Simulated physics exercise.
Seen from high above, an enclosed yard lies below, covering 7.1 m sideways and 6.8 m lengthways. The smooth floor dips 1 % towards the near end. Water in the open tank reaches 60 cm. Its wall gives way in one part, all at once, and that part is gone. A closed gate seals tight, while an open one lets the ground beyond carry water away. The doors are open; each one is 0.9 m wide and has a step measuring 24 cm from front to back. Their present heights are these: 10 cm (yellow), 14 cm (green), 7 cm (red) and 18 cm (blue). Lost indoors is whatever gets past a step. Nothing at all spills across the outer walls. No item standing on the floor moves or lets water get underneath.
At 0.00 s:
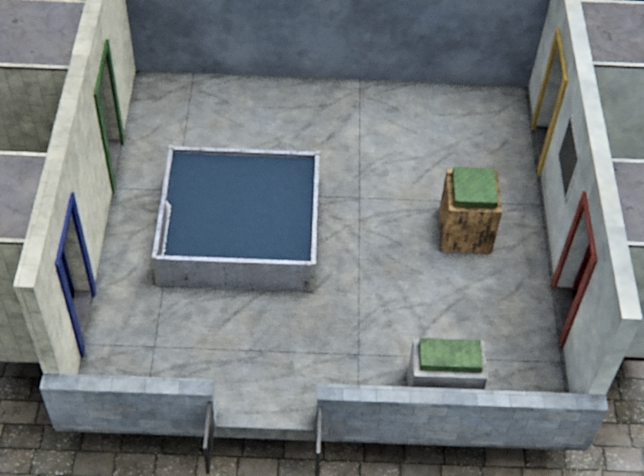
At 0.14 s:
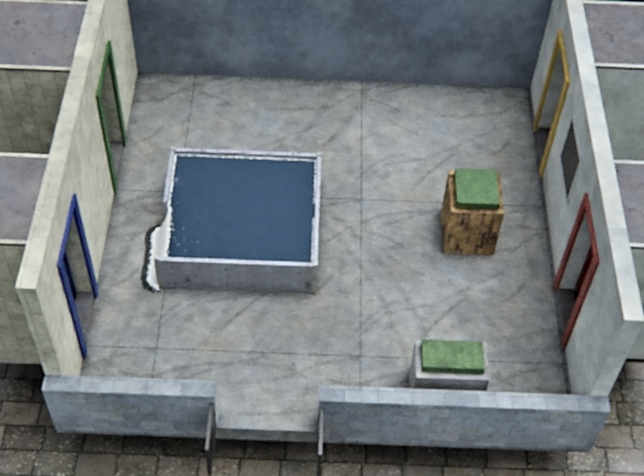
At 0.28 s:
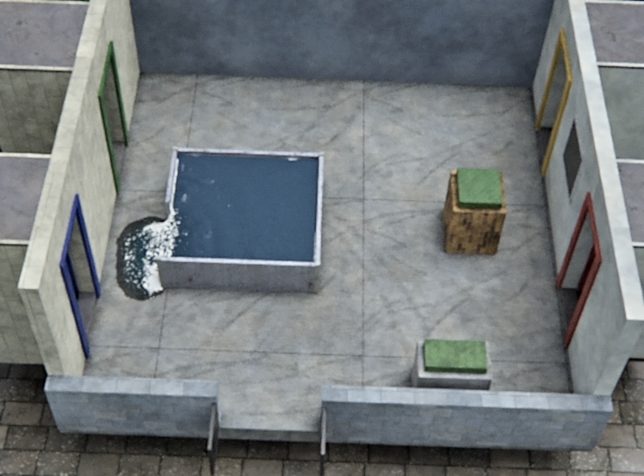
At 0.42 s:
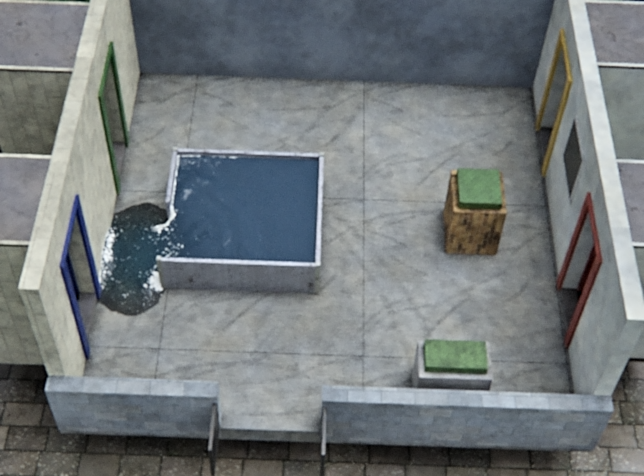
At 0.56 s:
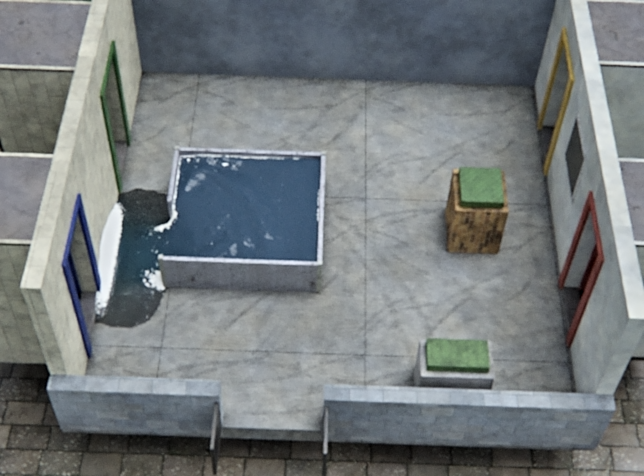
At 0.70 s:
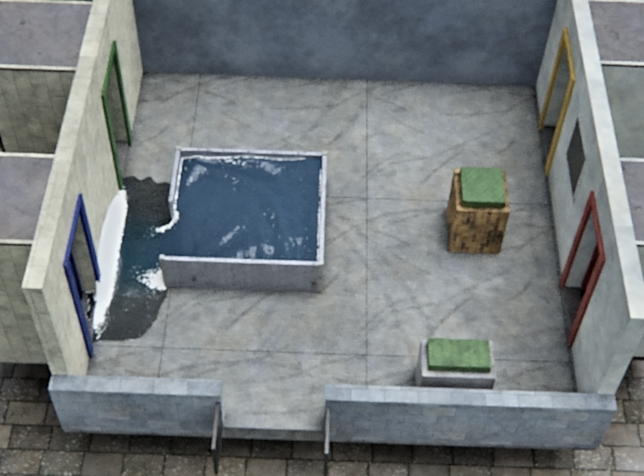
Water pours through a gap in the tank's left side and spreads across the floor to the left wall.
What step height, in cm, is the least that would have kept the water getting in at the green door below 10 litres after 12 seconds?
The least height is about 5 cm.
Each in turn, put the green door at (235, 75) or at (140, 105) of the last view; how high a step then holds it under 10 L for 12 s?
First place around 12.0 cm, second around 11.0 cm.
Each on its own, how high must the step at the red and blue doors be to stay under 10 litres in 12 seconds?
Close to 7.5 cm (red) and close to 24 cm (blue).
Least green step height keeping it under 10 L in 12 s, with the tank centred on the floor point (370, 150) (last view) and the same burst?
Close to 25 cm would do it.
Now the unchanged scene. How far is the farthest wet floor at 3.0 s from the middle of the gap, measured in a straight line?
Front distance: Approx. 4.2 m.
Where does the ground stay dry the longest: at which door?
Last in order comes the yellow door.
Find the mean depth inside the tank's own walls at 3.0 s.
Mean depth: Approx. 32 cm.
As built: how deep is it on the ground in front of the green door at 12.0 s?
3.5 cm.
After 1.4 s water covers 15 % of the floor, deepest (49 cm) near (108, 262); 8 cm at the green door, 0 litres in over its 14 cm step.
After 3.0 s water covers 35 % of the floor, deepest (34 cm) near (81, 406); 8 cm at the green door, 0 litres in over its 14 cm step.
After 12.0 s water covers 100 % of the floor, deepest (13 cm) near (565, 423); 4 cm at the green door, 0 litres in over its 14 cm step.
At the green door as built, the water arrived by 0.9 s and peaked near 9 cm at 2.2 s.
With a step of 4 cm, 17 litres would have come in within the 12 s; with 6 cm, 5 litres. So under 10 litres takes about 5 cm.
